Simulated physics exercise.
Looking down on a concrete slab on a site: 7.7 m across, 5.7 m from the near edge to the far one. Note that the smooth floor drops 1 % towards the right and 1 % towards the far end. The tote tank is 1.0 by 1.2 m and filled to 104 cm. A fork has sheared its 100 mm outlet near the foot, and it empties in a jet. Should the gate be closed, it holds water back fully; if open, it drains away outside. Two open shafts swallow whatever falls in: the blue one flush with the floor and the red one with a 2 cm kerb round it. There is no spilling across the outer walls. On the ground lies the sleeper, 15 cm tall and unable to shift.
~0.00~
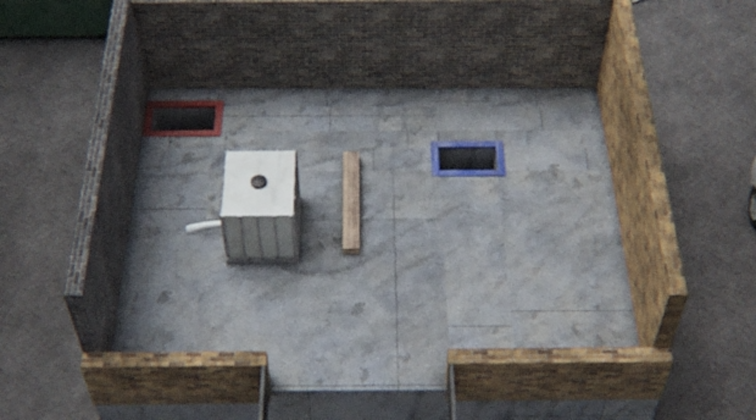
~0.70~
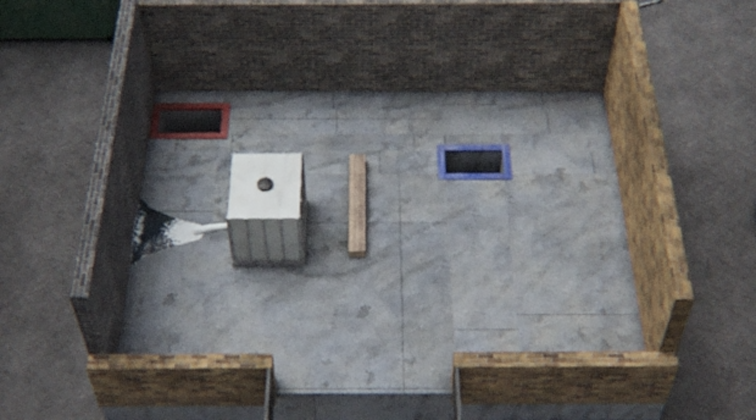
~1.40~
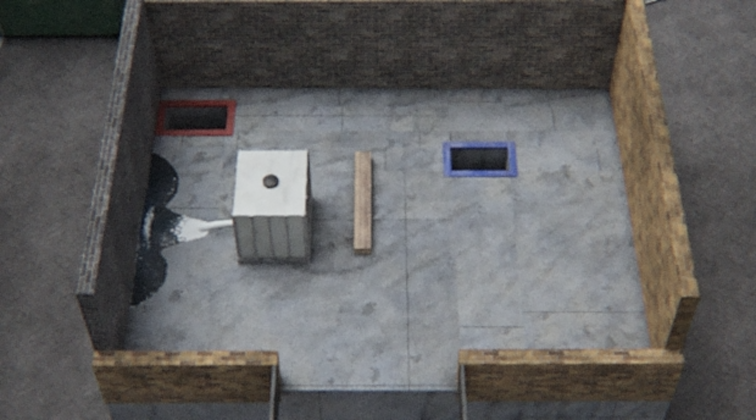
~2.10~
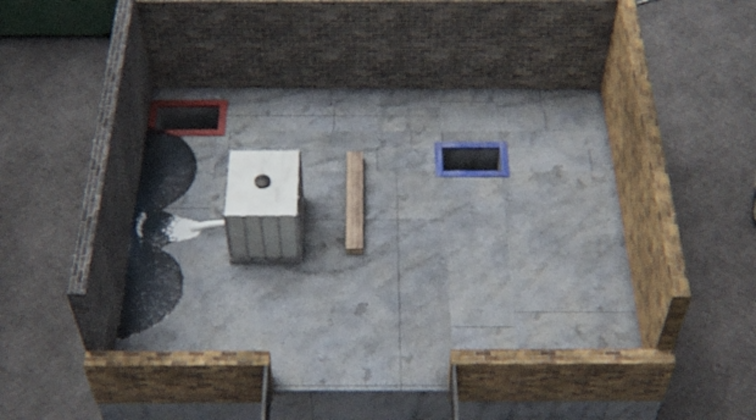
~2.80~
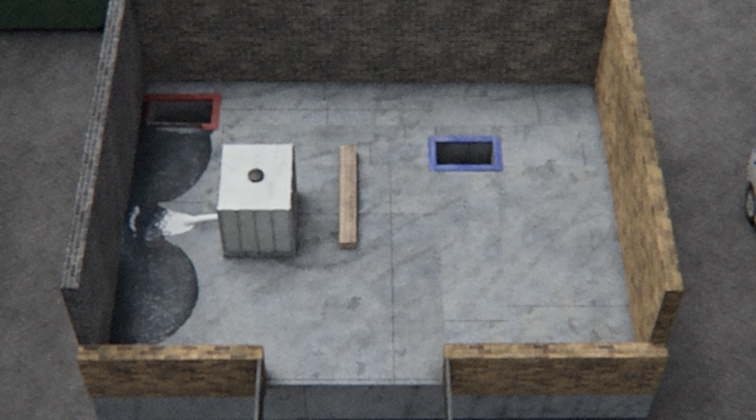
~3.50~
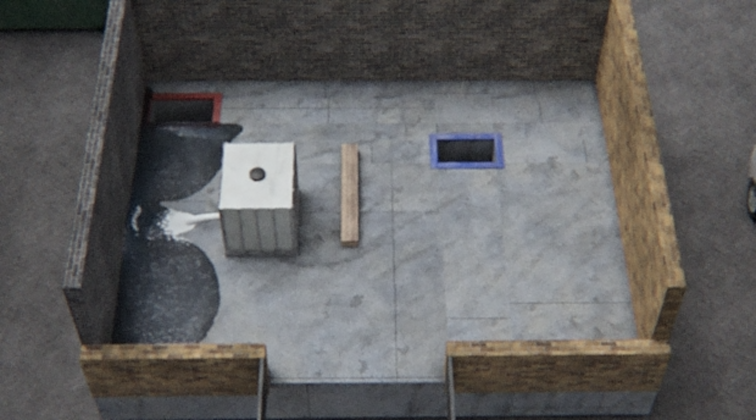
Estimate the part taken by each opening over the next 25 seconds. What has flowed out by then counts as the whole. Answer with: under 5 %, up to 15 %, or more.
The gate opening takes under 5 %; the blue pit takes less than 5 %; the red pit takes more than 15 %.
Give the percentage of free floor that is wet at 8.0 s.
About 30 percent of the floor.
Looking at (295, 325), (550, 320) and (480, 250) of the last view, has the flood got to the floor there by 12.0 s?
Spot 1: Submerged; spot 2: Unwetted; spot 3: Unwetted.
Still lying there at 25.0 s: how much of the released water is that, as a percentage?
Roughly 72 per cent.
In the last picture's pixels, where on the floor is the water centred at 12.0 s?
Centre estimate: Near (238, 231).
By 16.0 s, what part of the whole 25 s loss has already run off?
Share gone: Close to 60 %.
After 5.0 s water covers 20 % of the floor and is deepest (12 cm) near (129, 219); gone so far, the gate opening 0 %, the blue pit 0 %, the red pit 3 %.
After 8.0 s water covers 30 % of the floor and is deepest (11 cm) near (129, 219); gone so far, the gate opening 0 %, the blue pit 0 %, the red pit 7 %.
After 12.0 s water covers 45 % of the floor and is deepest (10 cm) near (129, 219); gone so far, the gate opening 0 %, the blue pit 0 %, the red pit 11 %.
After 16.0 s water covers 60 % of the floor and is deepest (9 cm) near (129, 219); gone so far, the gate opening 1 %, the blue pit 0 %, the red pit 15 %.
After 25.0 s water covers 75 % of the floor and is deepest (7 cm) near (129, 219); gone so far, the gate opening 1 %, the blue pit 3 %, the red pit 24 %.
